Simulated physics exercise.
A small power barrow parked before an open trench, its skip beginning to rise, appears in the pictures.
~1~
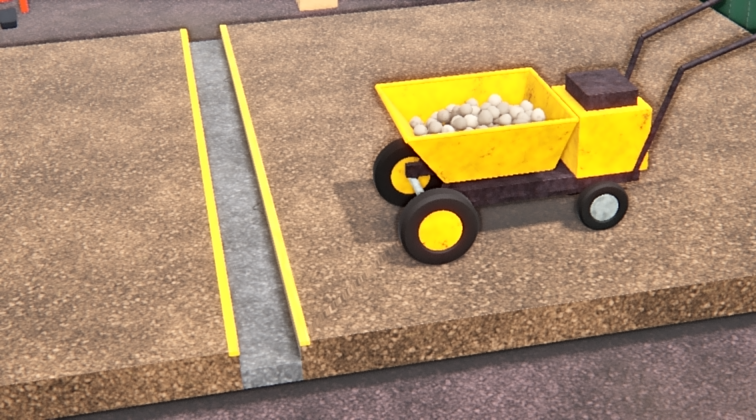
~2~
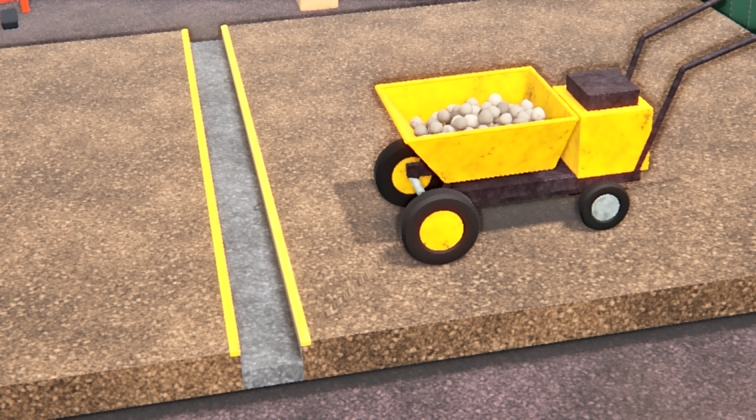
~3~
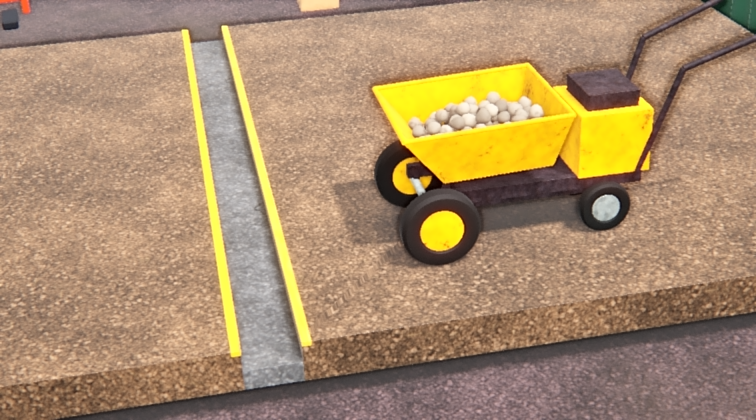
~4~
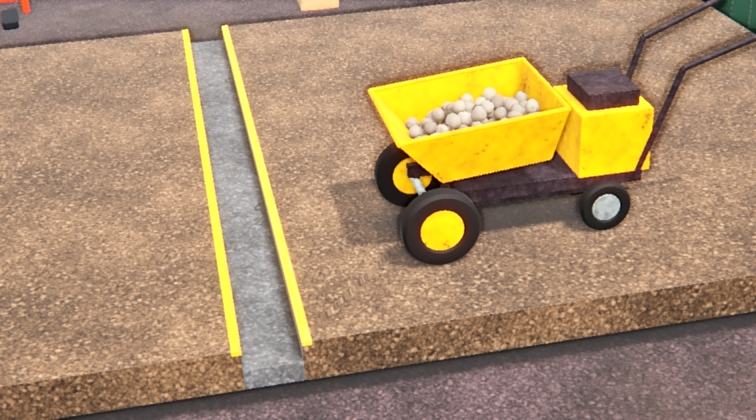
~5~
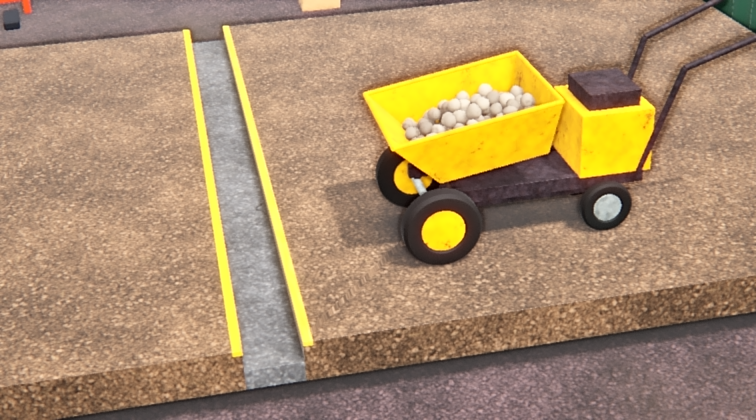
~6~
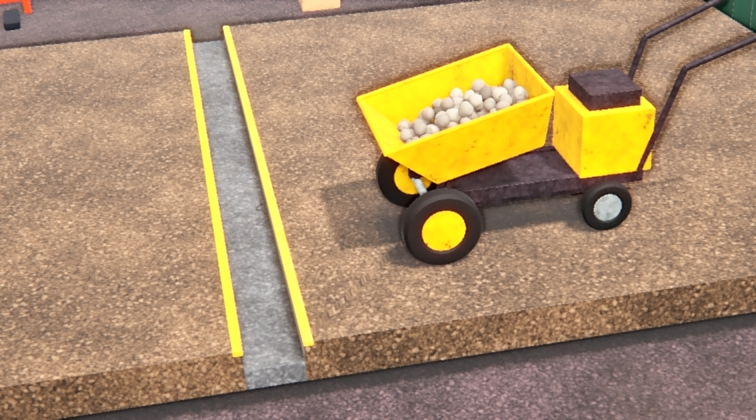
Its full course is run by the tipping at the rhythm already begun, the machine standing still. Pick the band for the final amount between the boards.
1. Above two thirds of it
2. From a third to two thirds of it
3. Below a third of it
From a third to two thirds of it (2).
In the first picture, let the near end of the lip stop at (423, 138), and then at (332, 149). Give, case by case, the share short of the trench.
Roughly 60 per cent, then roughly 0 per cent.
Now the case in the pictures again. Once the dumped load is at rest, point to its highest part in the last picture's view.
Roughly at (306, 236).
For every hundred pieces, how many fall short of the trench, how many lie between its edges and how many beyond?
Short 45, between 50, beyond 0 %.
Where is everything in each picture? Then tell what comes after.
Lip of the skip (407, 140), level; top of the load (486, 128), river pebbles; first edge of the trench (296, 308); far edge (229, 317), the trench under half as wide as the skip, and shallow for its width, in the first picture.
Lip of the skip (407, 141), level; top of the load (486, 128), in the second picture.
Lip of the skip (404, 143), tipped barely; top of the load (484, 126), in the third picture.
Lip of the skip (399, 145), tipped a little; top of the load (480, 124), in the fourth picture.
Lip of the skip (394, 149), tipped a little; top of the load (496, 110), in the fifth picture.
Lip of the skip (386, 154), tipped a little; top of the load (506, 101); first edge of the trench (300, 308); far edge (232, 318), in the sixth picture.
Just after the last frame, skip tipped steeply; every one in the skip.
A moment on, skip tipped right over; almost all in the skip; about a tenth short of the trench; just a few falling.
Further on, skip tipped right over; about a tenth in the skip; roughly half short of the trench; roughly a third in or heaped over the trench; just a few beyond it.
When it is over, skip tipped right over; about a tenth in the skip; roughly half short of the trench; roughly half in or heaped over the trench; just a few beyond it.
